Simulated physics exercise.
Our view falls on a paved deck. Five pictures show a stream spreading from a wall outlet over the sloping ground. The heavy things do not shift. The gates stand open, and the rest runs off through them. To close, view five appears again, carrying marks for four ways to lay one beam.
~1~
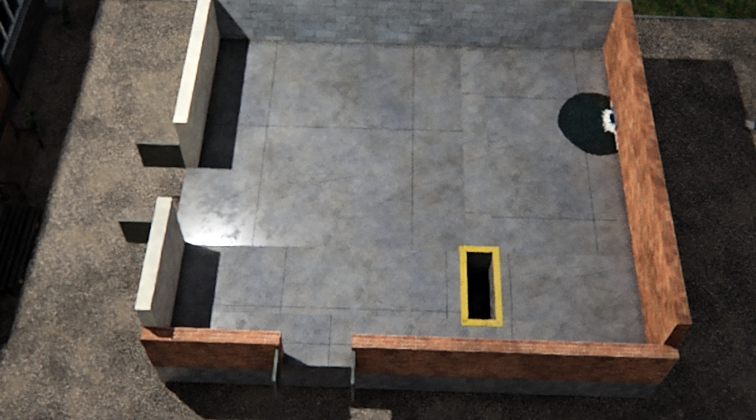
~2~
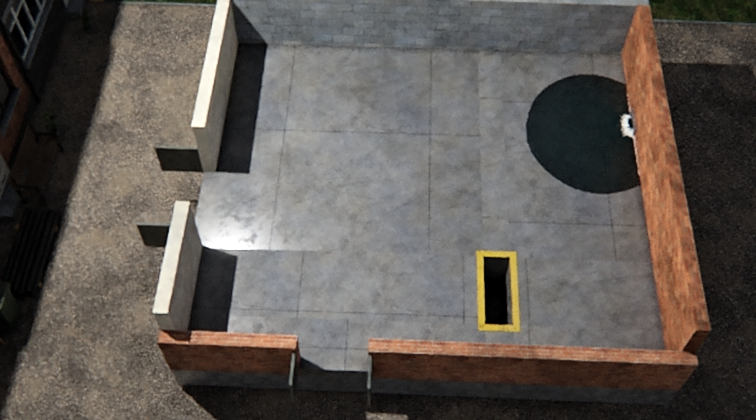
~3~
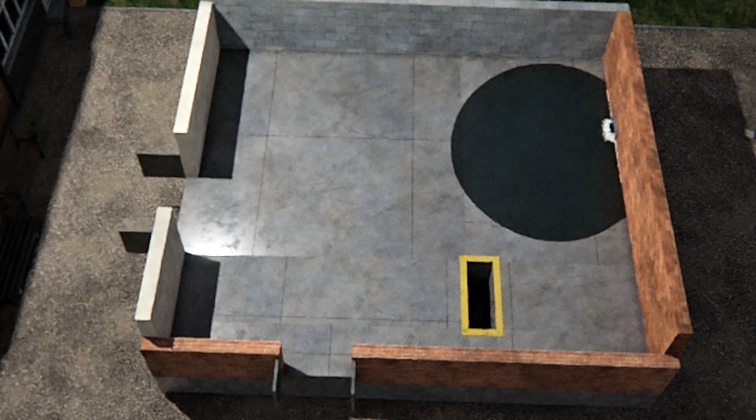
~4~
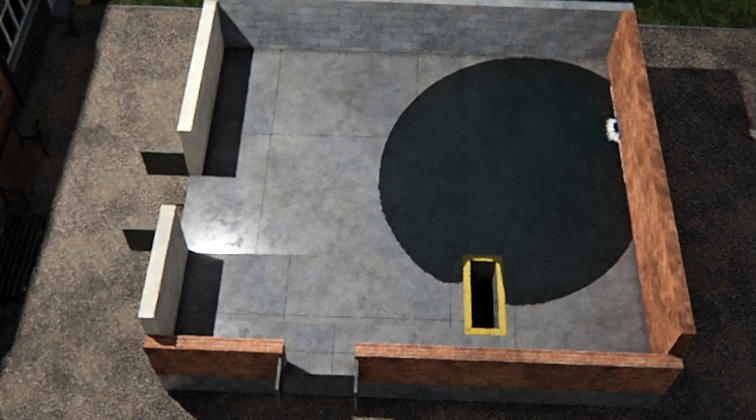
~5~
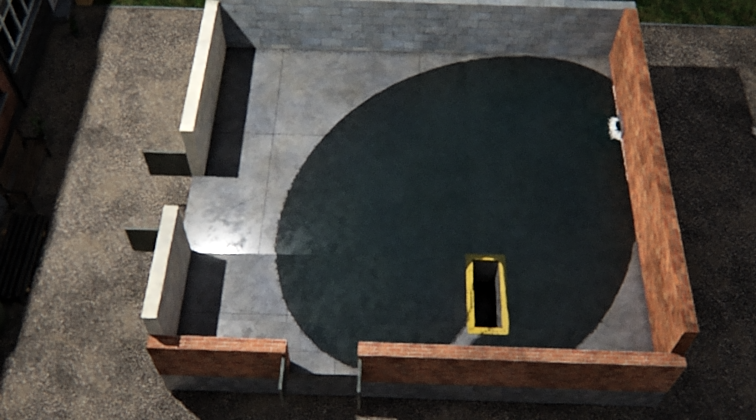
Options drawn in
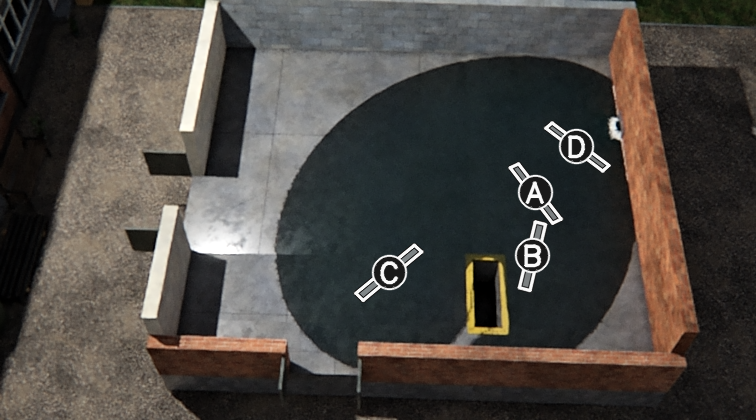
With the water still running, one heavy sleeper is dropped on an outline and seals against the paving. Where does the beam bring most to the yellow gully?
C works best here.
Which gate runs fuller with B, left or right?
The right gate.
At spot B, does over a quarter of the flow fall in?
No.
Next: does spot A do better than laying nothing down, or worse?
It is worse.
On the marked copy, A from (514, 165) to (556, 221); B from (524, 289) to (540, 223); C from (359, 296) to (418, 248); D from (548, 125) to (605, 168).
With A, about 13 % of the stream runs into the yellow gully, about 85 % out by the gates.
With B, about 15 % of the stream runs into the yellow gully, about 83 % out by the gates.
With C, about 21 % of the stream runs into the yellow gully, about 77 % out by the gates.
With D, about 13 % of the stream runs into the yellow gully, about 84 % out by the gates.
